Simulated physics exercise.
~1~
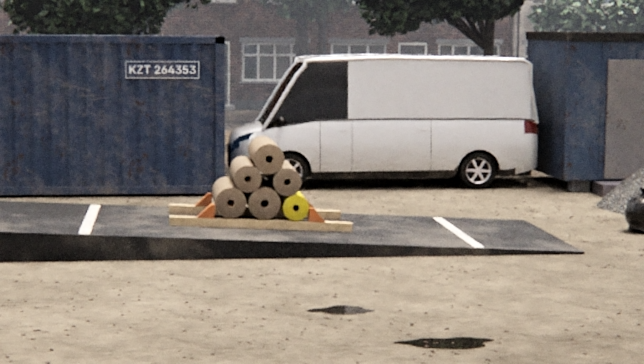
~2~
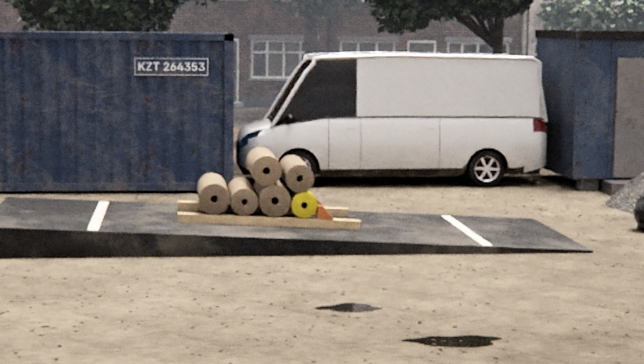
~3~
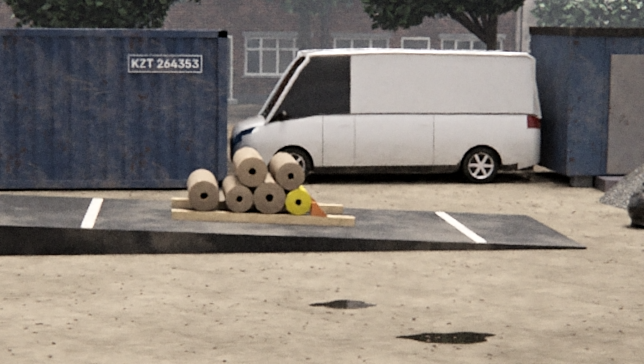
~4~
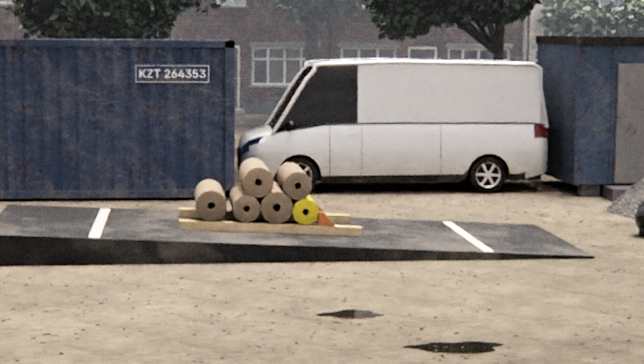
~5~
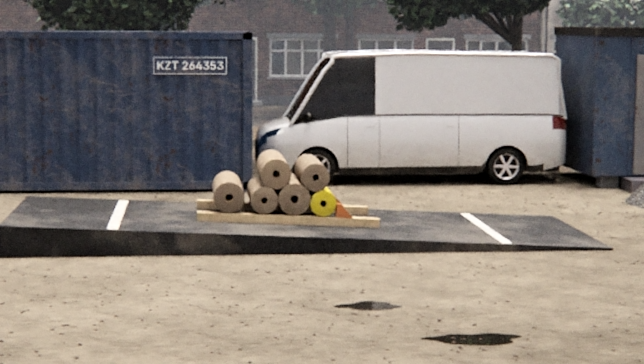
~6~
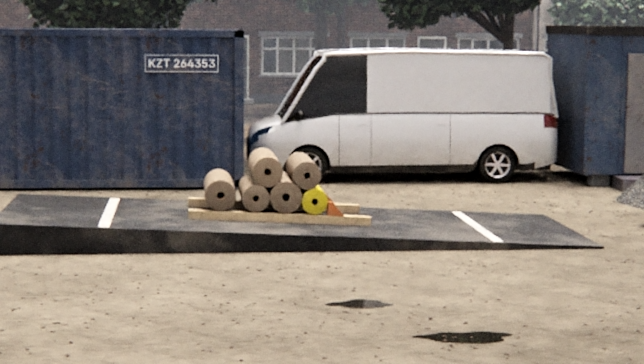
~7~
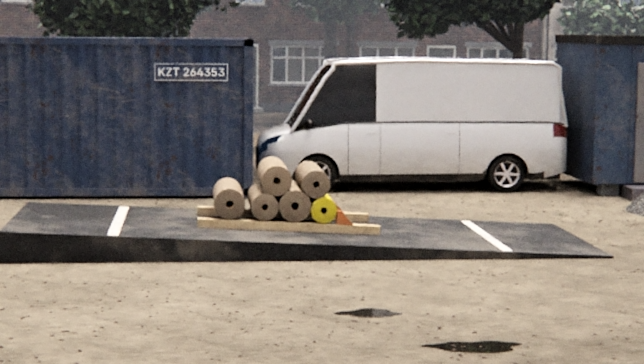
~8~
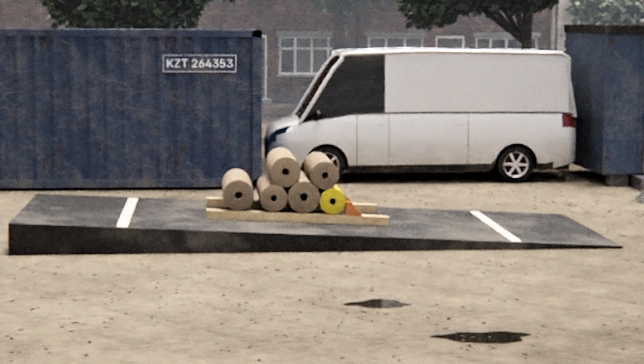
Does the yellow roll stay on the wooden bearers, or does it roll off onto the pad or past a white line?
The yellow roll stays on the bearers, still sitting at the right end of the bottom row beside the remaining chock.
